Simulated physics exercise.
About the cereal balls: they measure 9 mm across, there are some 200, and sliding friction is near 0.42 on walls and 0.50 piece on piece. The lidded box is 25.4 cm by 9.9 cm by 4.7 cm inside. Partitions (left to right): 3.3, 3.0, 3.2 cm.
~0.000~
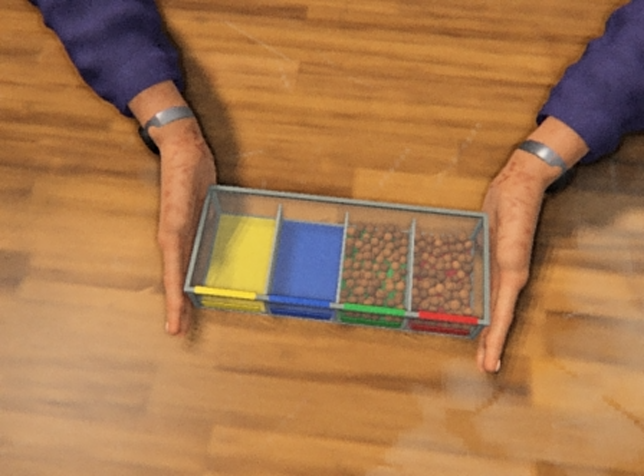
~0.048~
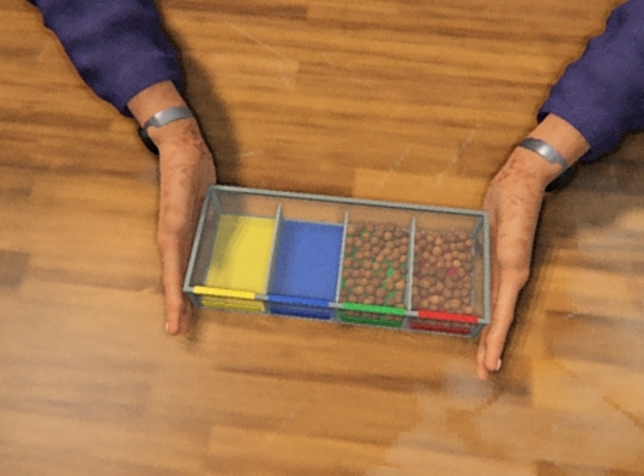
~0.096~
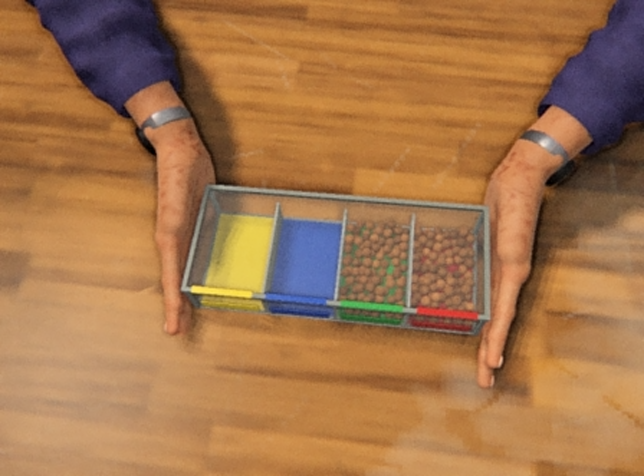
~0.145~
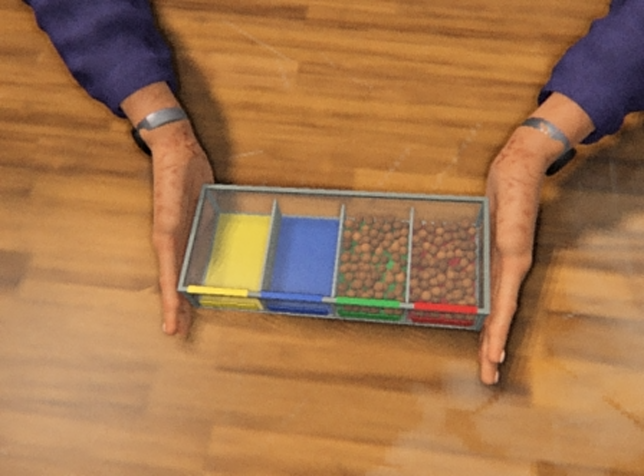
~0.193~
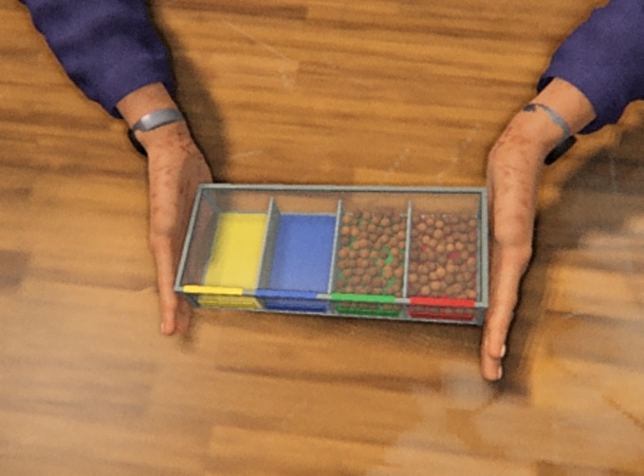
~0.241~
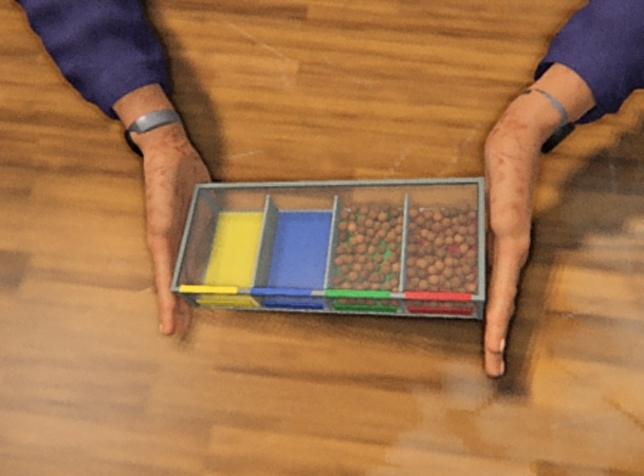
Above a wooden surface, two hands slightly tilt a divided clear box of brown balls.
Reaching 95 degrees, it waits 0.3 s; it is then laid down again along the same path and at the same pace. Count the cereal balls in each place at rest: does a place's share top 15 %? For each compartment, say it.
Red: Tops it, blue: Does not, green: Tops it, yellow: Tops it.
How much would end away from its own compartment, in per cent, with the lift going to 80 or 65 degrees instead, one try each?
Around 20 and 0 in a hundred, respectively.
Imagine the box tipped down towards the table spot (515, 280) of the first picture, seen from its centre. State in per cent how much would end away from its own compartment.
I'd say close to 20 %.
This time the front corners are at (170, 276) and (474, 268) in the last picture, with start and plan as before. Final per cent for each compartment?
Red 30, blue 5, green 50, yellow 15.
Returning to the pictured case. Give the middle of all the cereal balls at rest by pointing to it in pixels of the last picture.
Close to pixel (346, 279).
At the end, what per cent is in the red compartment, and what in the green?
Red 30 %, green 25 %.
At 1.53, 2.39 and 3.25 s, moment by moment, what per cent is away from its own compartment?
Sequence: 30 / 50 / 50.
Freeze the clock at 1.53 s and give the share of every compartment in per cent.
You'd find red at 40, blue at 10, green at 40 and yellow at 10 per cent.
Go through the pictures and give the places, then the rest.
In the first frame, box tilt 0 degrees, front corners at (190, 288) and (484, 321); red 50 %, green 50 %.
In the second frame, box tilt 1 degrees, front corners at (189, 288) and (484, 320).
In the third frame, box tilt 3 degrees, front corners at (187, 288) and (485, 316).
In the fourth frame, box tilt 6 degrees, front corners at (183, 288) and (484, 310), lowest corner left front.
In the fifth frame, box tilt 10 degrees, front corners at (180, 288) and (482, 303), lowest corner left front.
In the sixth frame, box tilt 13 degrees, front corners at (176, 288) and (479, 296), lowest corner left front; red 50 %, green 50 %. The box's pace is about 75 degrees a second.
After 1.53 s, tilt 95 degrees; red 40 %, blue 10 %, green 40 %, yellow 10 %.
After 2.39 s, tilt 48 degrees; red 30 %, blue 10 %, green 25 %, yellow 35 %.
After 3.25 s, tilt 0 degrees; red 30 %, blue 10 %, green 25 %, yellow 35 %.
At rest (3.8 s), red 30 %, blue 10 %, green 25 %, yellow 35 %.
